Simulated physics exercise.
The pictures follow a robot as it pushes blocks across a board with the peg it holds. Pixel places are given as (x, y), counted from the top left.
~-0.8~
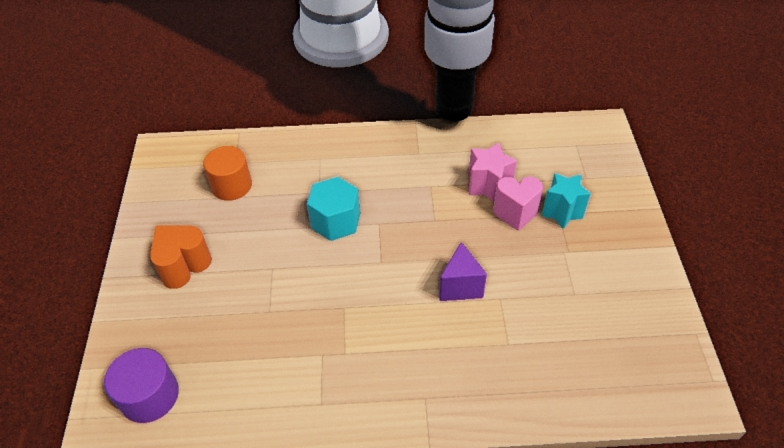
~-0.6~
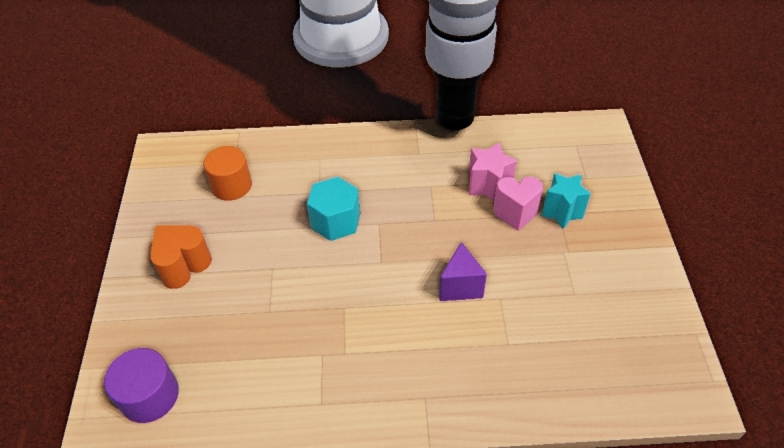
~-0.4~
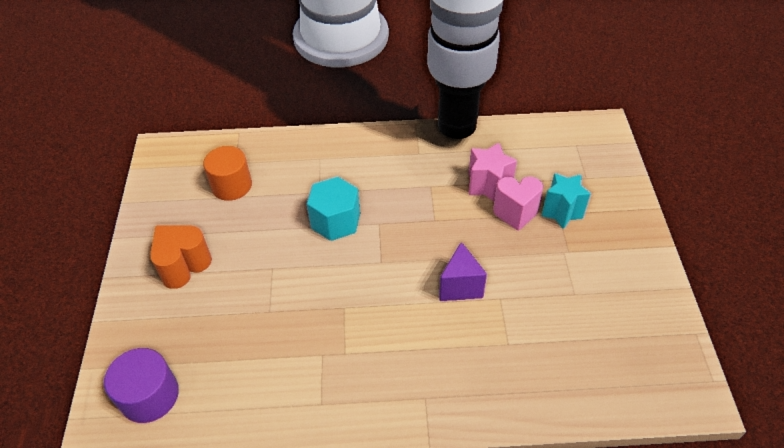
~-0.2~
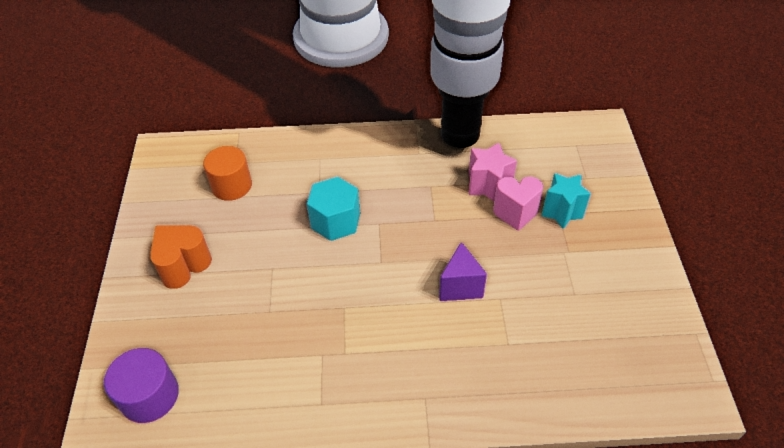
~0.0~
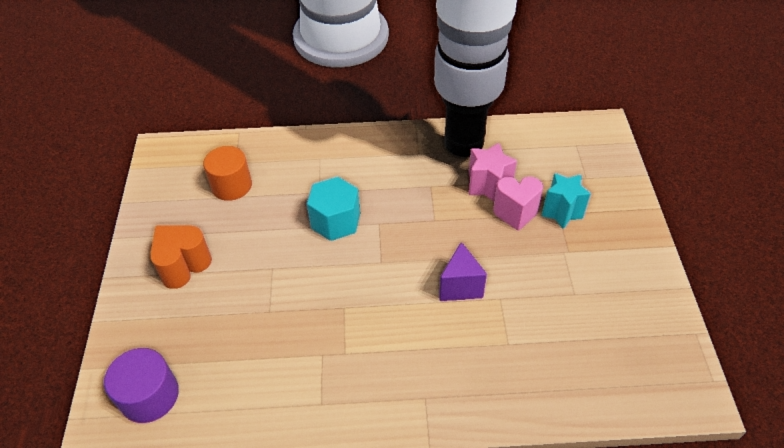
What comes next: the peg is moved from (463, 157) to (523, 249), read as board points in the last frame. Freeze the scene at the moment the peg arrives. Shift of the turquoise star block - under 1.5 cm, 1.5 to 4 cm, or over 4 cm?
It shifts under 1.5 cm.
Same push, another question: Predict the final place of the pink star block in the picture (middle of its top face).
Near (555, 253).
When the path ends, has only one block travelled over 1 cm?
No - that is not the case.
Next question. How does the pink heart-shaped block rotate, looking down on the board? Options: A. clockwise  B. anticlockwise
The correct letter is B.
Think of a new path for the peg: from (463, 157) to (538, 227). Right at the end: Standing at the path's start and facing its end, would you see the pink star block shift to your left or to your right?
Moves right.
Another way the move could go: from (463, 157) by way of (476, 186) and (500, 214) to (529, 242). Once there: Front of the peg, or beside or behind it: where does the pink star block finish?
I'd say the pink star block is still out in front of the peg at the end.
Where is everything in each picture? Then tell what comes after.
The first picture shows peg's lower end (454, 110); pink star block (492, 159); pink heart-shaped block (521, 188); turquoise star block (569, 186).
The second picture shows peg (455, 118); blocks still.
The third picture shows peg (457, 127); blocks still.
The fourth picture shows peg (460, 135); blocks still.
The fifth picture shows peg (464, 144); pink star block (492, 159); pink heart-shaped block (521, 188); turquoise star block (569, 186).
The first path, step by step. One third of the way, peg (483, 174); pink star block (507, 185), turned 15° anticlockwise; pink heart-shaped block (532, 207), turned 50° anticlockwise.
Two thirds of the way, peg (503, 204); pink star block (529, 218), turned 15° anticlockwise; pink heart-shaped block (559, 239), turned 65° anticlockwise.
At the end, peg (526, 237); pink star block (555, 253), turned 15° anticlockwise; pink heart-shaped block (589, 273), turned 75° anticlockwise; turquoise star block still.
